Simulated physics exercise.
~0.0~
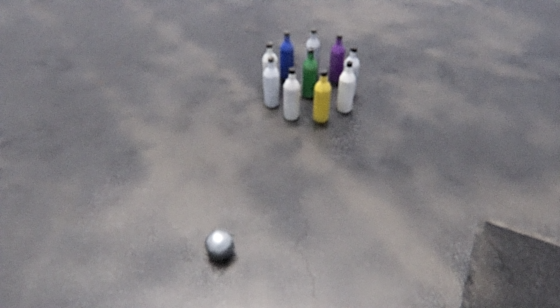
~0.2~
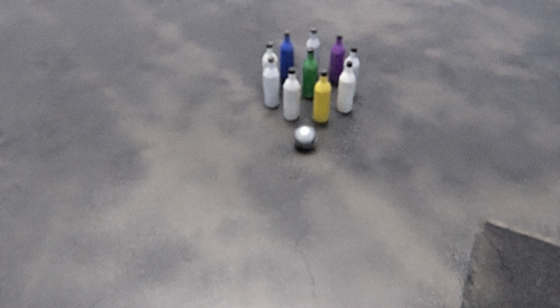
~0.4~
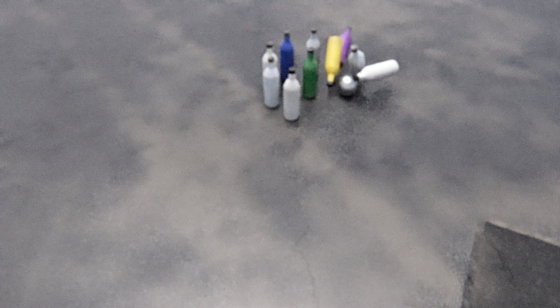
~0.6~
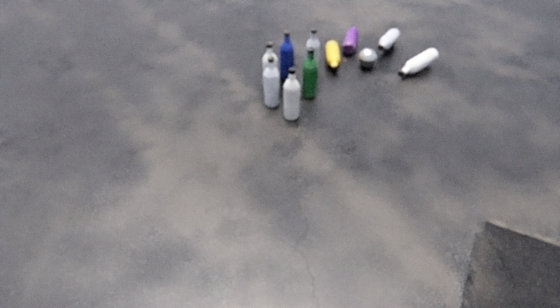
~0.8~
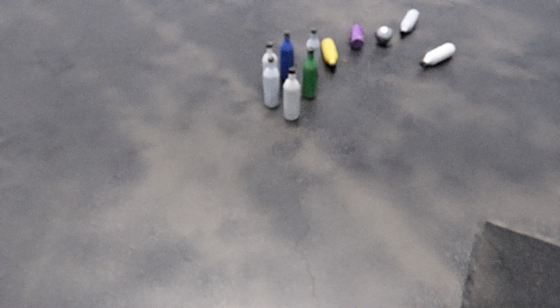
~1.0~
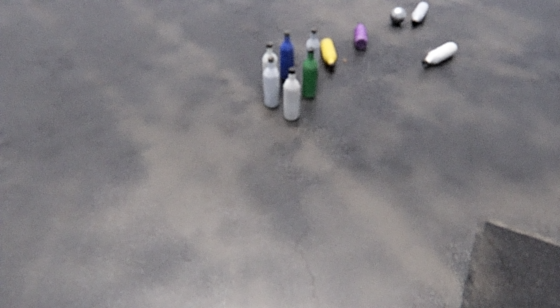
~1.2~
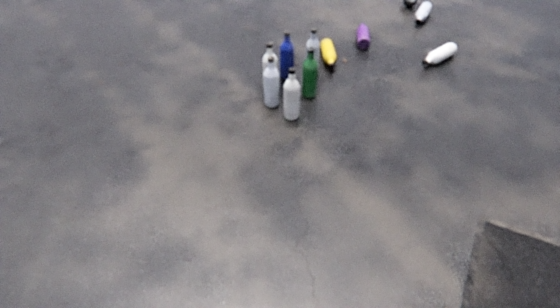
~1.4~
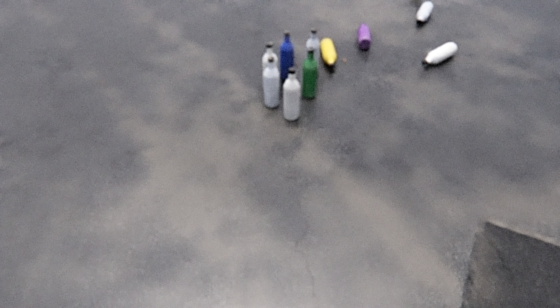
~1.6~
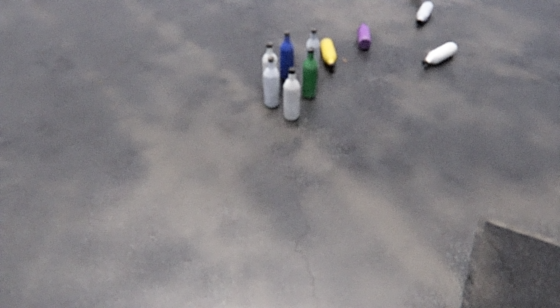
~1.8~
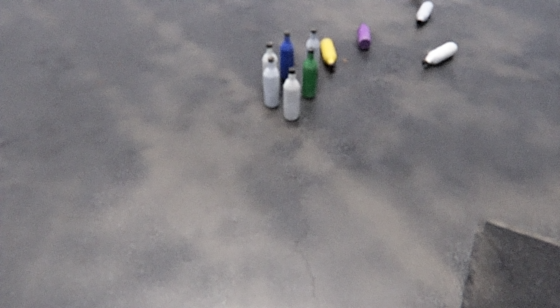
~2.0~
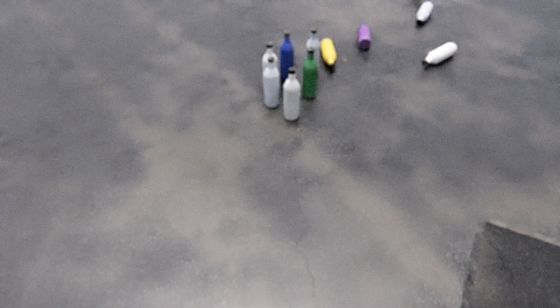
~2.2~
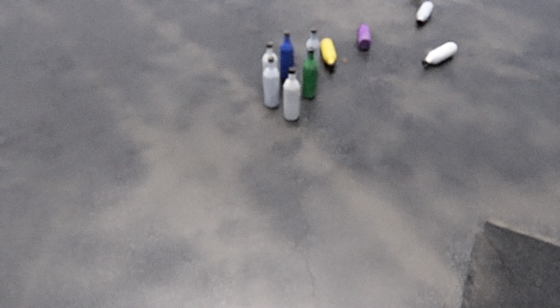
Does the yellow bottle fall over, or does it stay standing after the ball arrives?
The yellow bottle falls over. It ends up lying on the ground just beyond the green bottle, which is still standing.
